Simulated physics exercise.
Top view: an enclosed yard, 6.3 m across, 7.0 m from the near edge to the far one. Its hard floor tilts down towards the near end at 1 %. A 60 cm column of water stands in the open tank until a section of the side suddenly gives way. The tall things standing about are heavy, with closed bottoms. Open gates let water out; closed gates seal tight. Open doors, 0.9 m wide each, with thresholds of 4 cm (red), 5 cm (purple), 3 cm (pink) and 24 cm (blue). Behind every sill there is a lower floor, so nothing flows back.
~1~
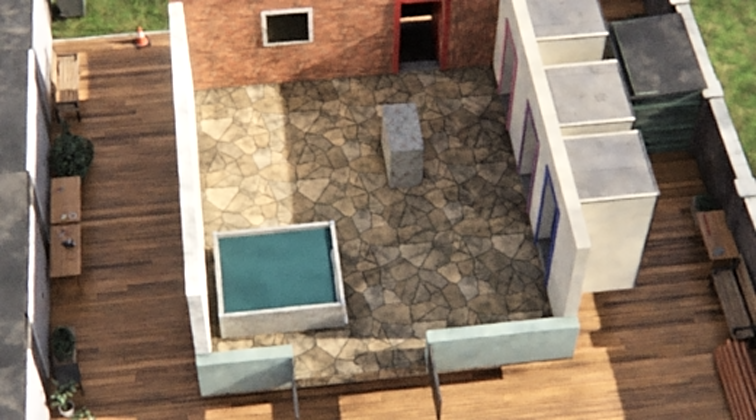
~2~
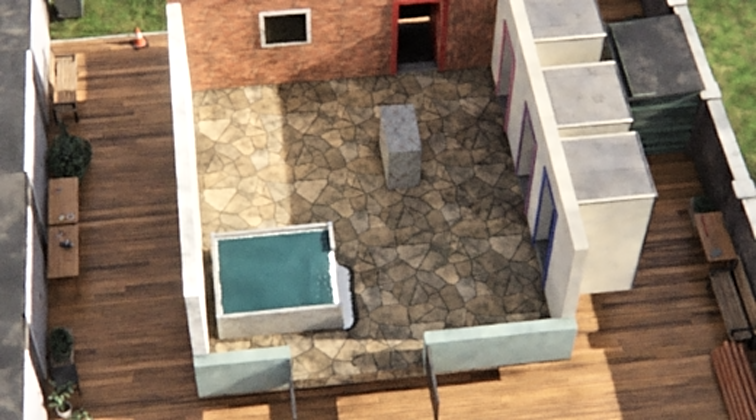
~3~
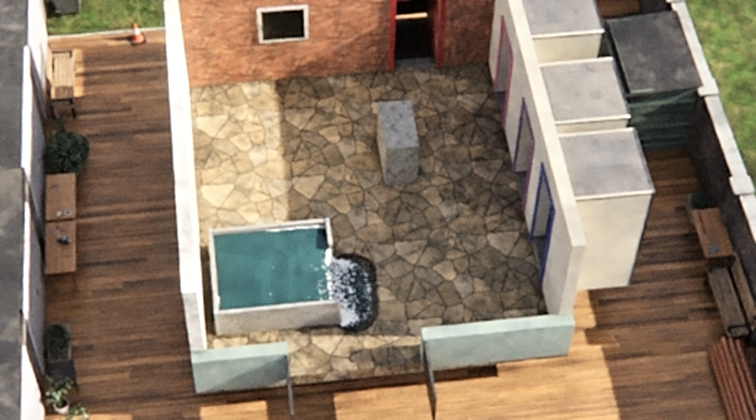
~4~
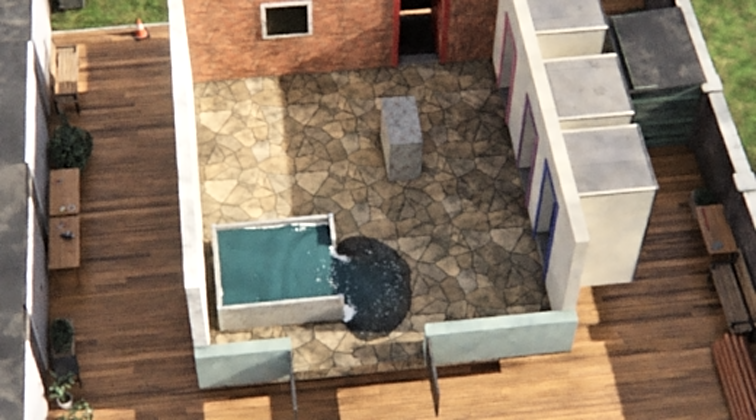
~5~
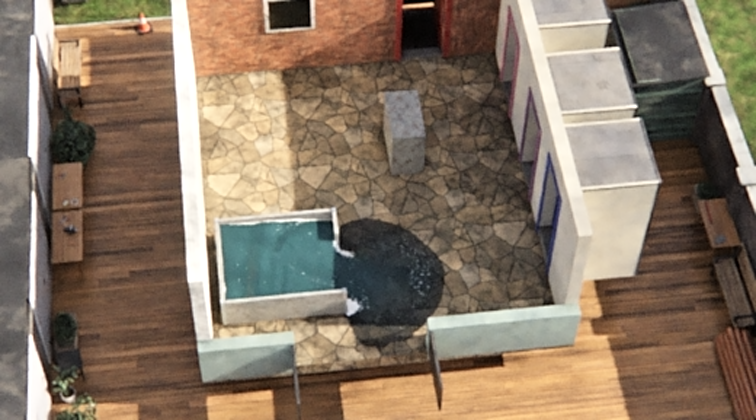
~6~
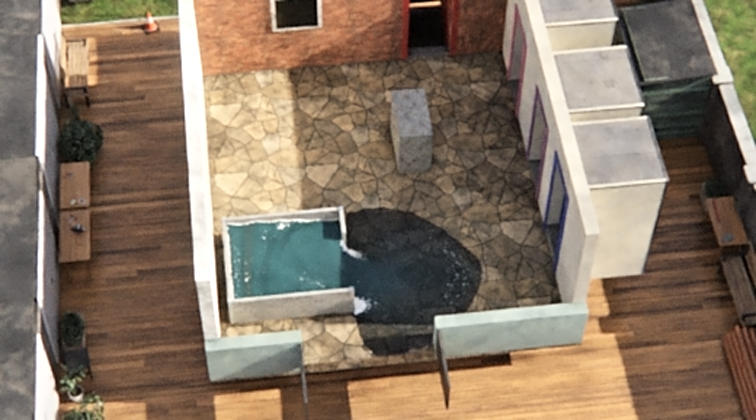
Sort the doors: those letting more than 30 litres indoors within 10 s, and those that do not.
The red door is among those letting more in; the purple door is among those letting more in; the pink door is among those letting more in; the blue door is among those that do not.
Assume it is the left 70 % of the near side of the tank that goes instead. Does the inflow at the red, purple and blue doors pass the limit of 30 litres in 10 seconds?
Then it goes red fine, purple fine, blue fine.
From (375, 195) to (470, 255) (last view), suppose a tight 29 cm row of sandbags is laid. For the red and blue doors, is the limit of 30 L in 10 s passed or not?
At the red door the limit is exceeded, and at the blue door it is not reached.
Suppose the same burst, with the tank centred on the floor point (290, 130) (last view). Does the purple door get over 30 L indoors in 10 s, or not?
Lab note: Purple door limit not exceeded.
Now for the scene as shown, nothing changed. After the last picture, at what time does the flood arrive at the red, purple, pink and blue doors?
Red: 4.0 s; purple: 1.3 s; pink: 2.4 s; blue: 0.4 s.
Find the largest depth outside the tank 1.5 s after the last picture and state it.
40 cm or so.
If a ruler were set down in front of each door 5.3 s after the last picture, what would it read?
Red 13 cm, purple 7 cm, pink 5 cm, blue 11 cm.
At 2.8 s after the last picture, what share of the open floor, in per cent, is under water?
Close to 35 in a hundred parts are wet.
Then, 0.7 s after the last picture water covers 30 % of the floor and is deepest (34 cm) near (354, 289); red door not reached, purple door not reached, pink door not reached, blue door 18 cm at the sill, 0 L in.
Then, 1.5 s after the last picture water covers 30 % of the floor and is deepest (40 cm) near (543, 312); red door not reached, purple door 9 cm at the sill, 0 L in, pink door not reached, blue door 23 cm at the sill, 0 L in.
Then, 2.8 s after the last picture water covers 35 % of the floor and is deepest (28 cm) near (497, 325); red door not reached, purple door 12 cm at the sill, 27 L in, pink door 3 cm at the sill, 0 L in, blue door 21 cm at the sill, 3 L in.
Then, 5.3 s after the last picture water covers 55 % of the floor and is deepest (14 cm) near (435, 66); red door 13 cm at the sill, 10 L in, purple door 7 cm at the sill, 52 L in, pink door 5 cm at the sill, 3 L in, blue door 11 cm at the sill, 3 L in.
Then, 9.3 s after the last picture water covers 90 % of the floor and is deepest (9 cm) near (501, 126); red door 6 cm at the sill, 83 L in, purple door 5 cm at the sill, 56 L in, pink door 8 cm at the sill, 54 L in, blue door 7 cm at the sill, 3 L in.
